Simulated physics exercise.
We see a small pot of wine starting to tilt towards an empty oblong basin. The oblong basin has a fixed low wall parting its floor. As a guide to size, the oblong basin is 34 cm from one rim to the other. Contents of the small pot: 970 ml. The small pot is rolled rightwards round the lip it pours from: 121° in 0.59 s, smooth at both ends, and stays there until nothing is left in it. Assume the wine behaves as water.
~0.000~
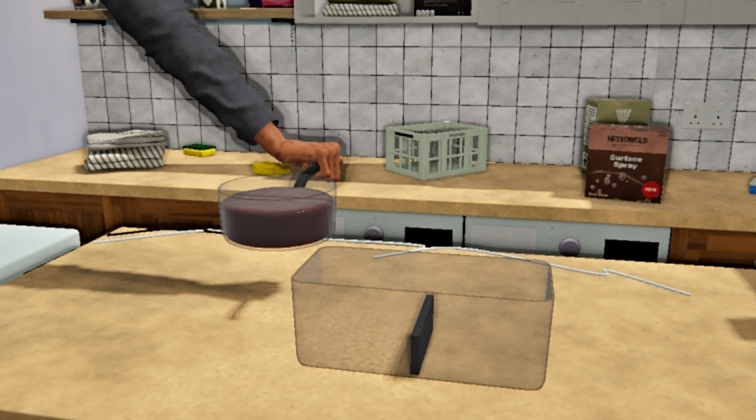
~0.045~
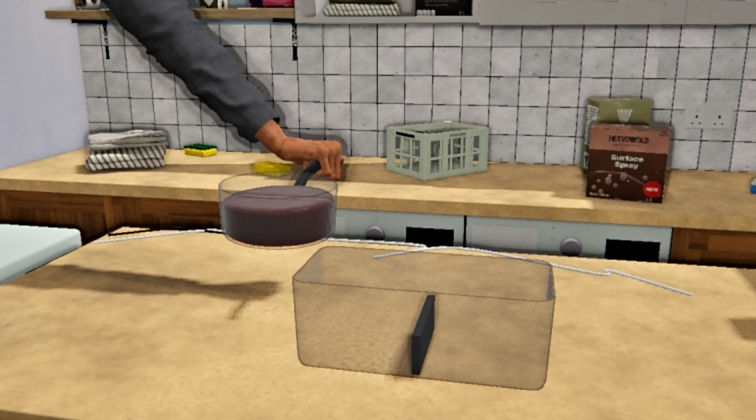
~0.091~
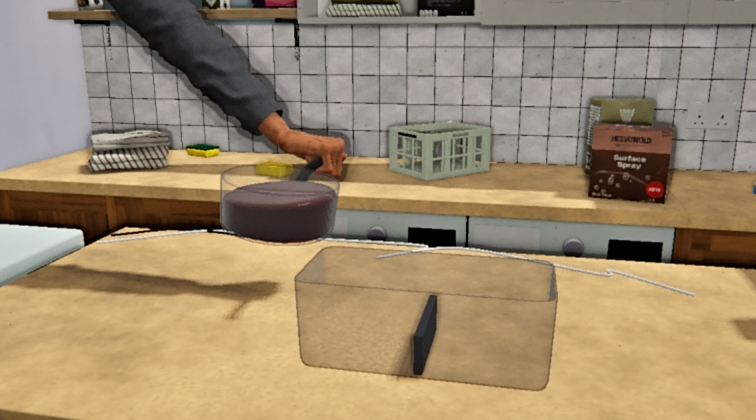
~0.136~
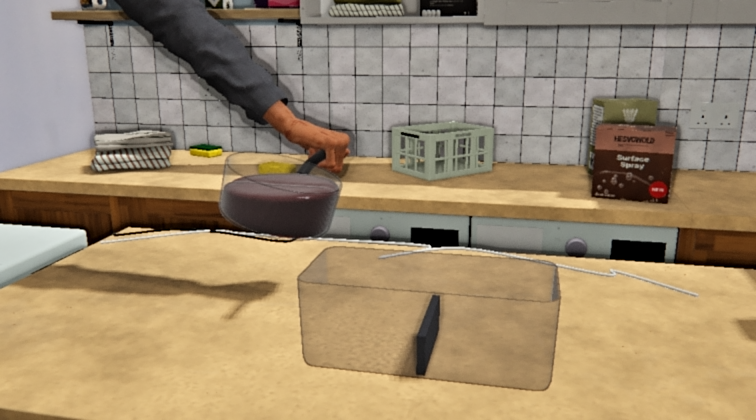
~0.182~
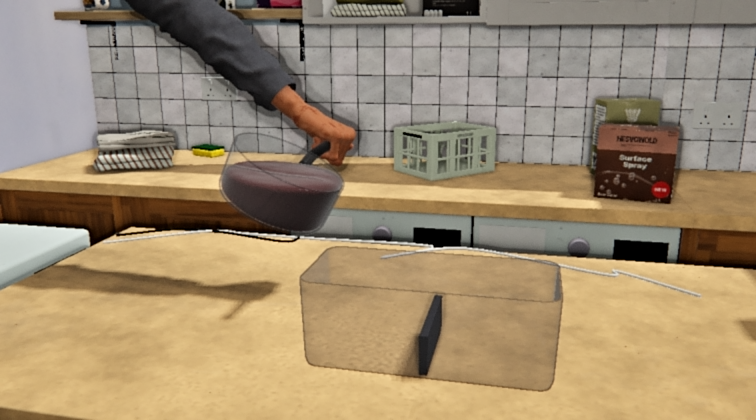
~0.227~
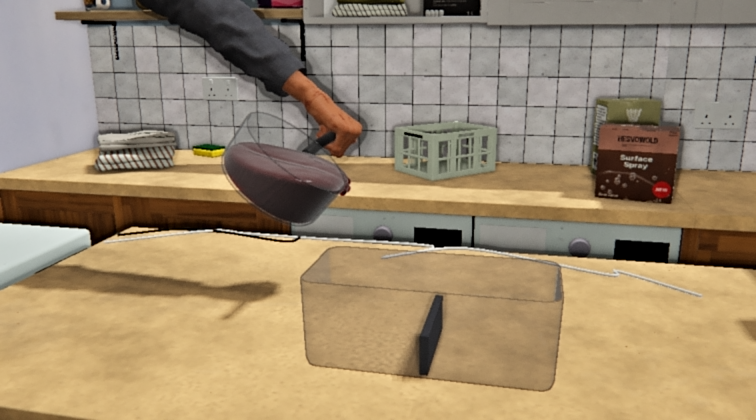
A hand tilts a small clear pot of dark wine rightwards near an empty oblong basin.
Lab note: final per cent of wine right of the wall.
Approx. 42 %.
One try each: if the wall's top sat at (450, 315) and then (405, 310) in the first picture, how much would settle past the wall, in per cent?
Respectively 10 and 60 %.
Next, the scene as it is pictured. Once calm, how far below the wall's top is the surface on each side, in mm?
It's around 36 mm on the left side and around 40 mm on the right side.
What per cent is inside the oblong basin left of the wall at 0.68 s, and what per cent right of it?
Left roughly 36, right roughly 56.
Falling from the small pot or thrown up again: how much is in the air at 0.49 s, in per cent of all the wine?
It comes to roughly 62 per cent.
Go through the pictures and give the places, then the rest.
In the first frame, it leans 0°; its right rim is at (333, 190); the wine meets the walls at (228, 196) and (333, 202); the oblong basin's rim runs from (306, 263) to (551, 282); the wall's top is at (423, 315).
In the second frame, it leans 2°; its right rim is at (334, 190); the wine meets the walls at (229, 195) and (334, 200).
In the third frame, it leans 7°; its right rim is at (337, 190); the wine meets the walls at (230, 191) and (335, 194).
In the fourth frame, it leans 15°; its right rim is at (339, 191); the wine meets the walls at (230, 181) and (338, 188).
In the fifth frame, it leans 26°; its right rim is at (341, 191); the wine meets the walls at (232, 164) and (343, 185); 1 per cent is over the edge.
In the sixth frame, it leans 39°; its right rim is at (341, 191); the wine meets the walls at (234, 144) and (335, 176); 3 per cent is over the edge.
By 0.49 s the tilt is 112° and 25 per cent is still to pour, 13 is left of the wall and 0 right of it.
By 0.68 s the tilt is 121° and 1 per cent is still to pour, 36 is left of the wall and 57 right of it.
By 0.87 s the tilt is 121° and 0 per cent is still to pour, 43 is left of the wall and 31 right of it.
By 1.09 s the tilt is 121° and 0 per cent is still to pour, 50 is left of the wall and 42 right of it.
At rest 52 per cent lies left of the wall, 42 right of it and 6 outside.
